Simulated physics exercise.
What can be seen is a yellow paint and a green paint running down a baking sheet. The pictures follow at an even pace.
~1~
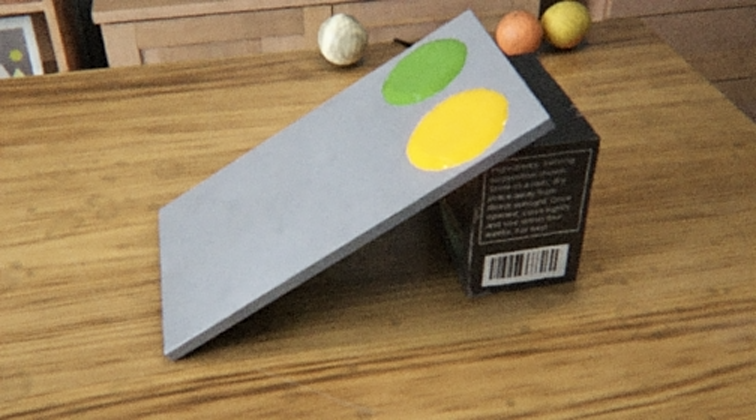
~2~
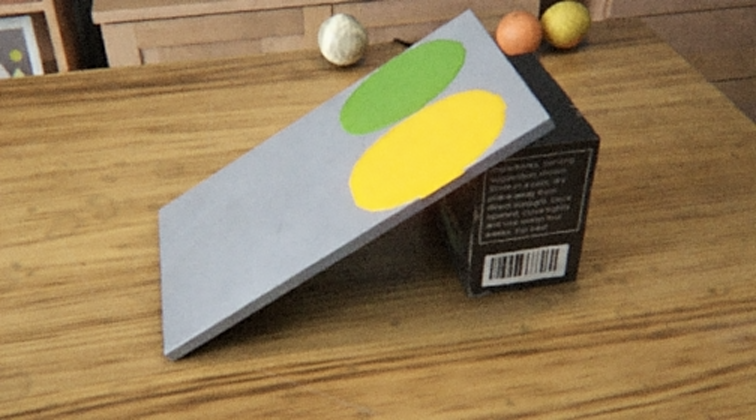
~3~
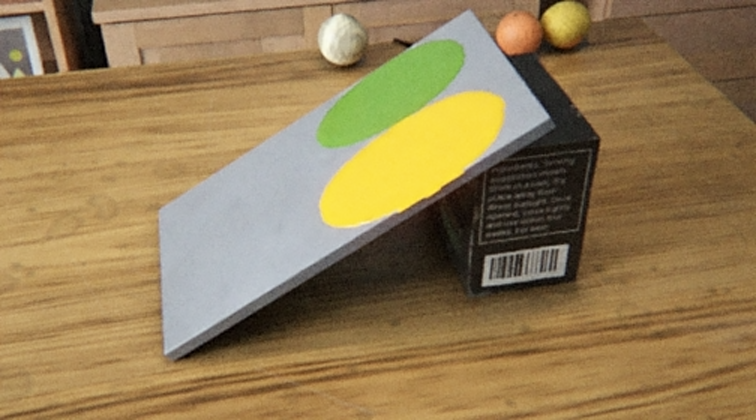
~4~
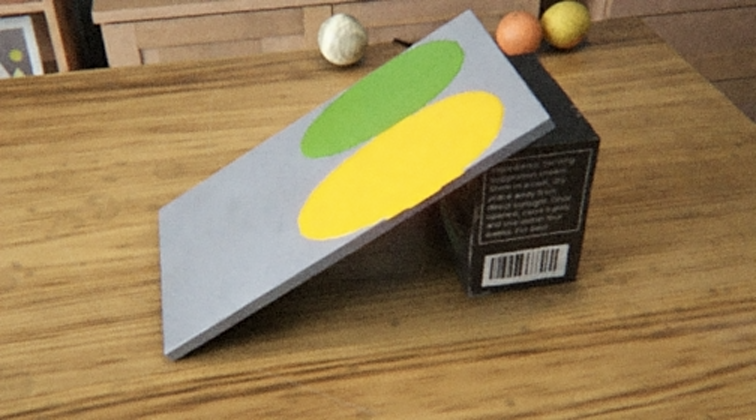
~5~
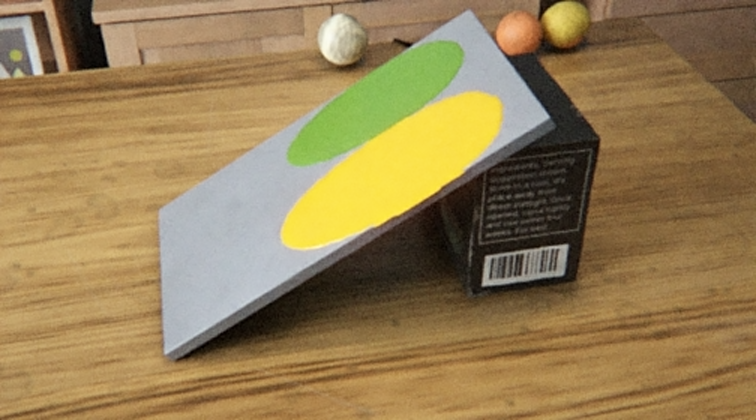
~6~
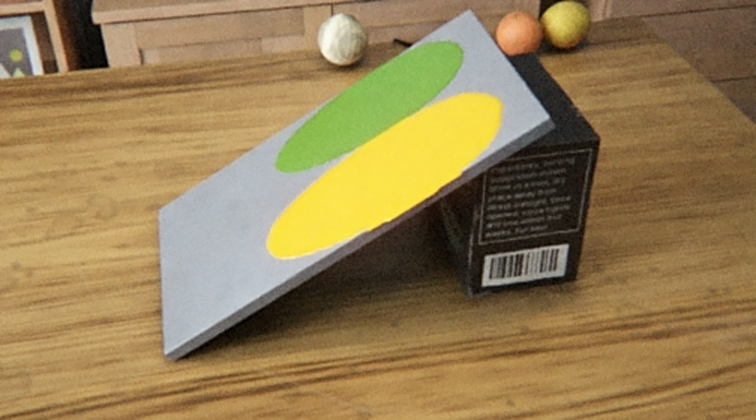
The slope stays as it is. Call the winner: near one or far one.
Near.
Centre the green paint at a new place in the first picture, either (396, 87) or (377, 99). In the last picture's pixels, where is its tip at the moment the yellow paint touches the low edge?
About (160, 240), then about (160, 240).
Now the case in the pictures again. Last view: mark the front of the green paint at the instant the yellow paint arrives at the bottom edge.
Its tip should be around (199, 214) in the last picture.
Soon after, the yellow paint is three quarters of the way down; the green paint is three quarters of the way down.
Later, the yellow paint is close to the edge; the green paint is three quarters of the way down.
In the end, the yellow paint is at the low edge; the green paint is close to the edge.
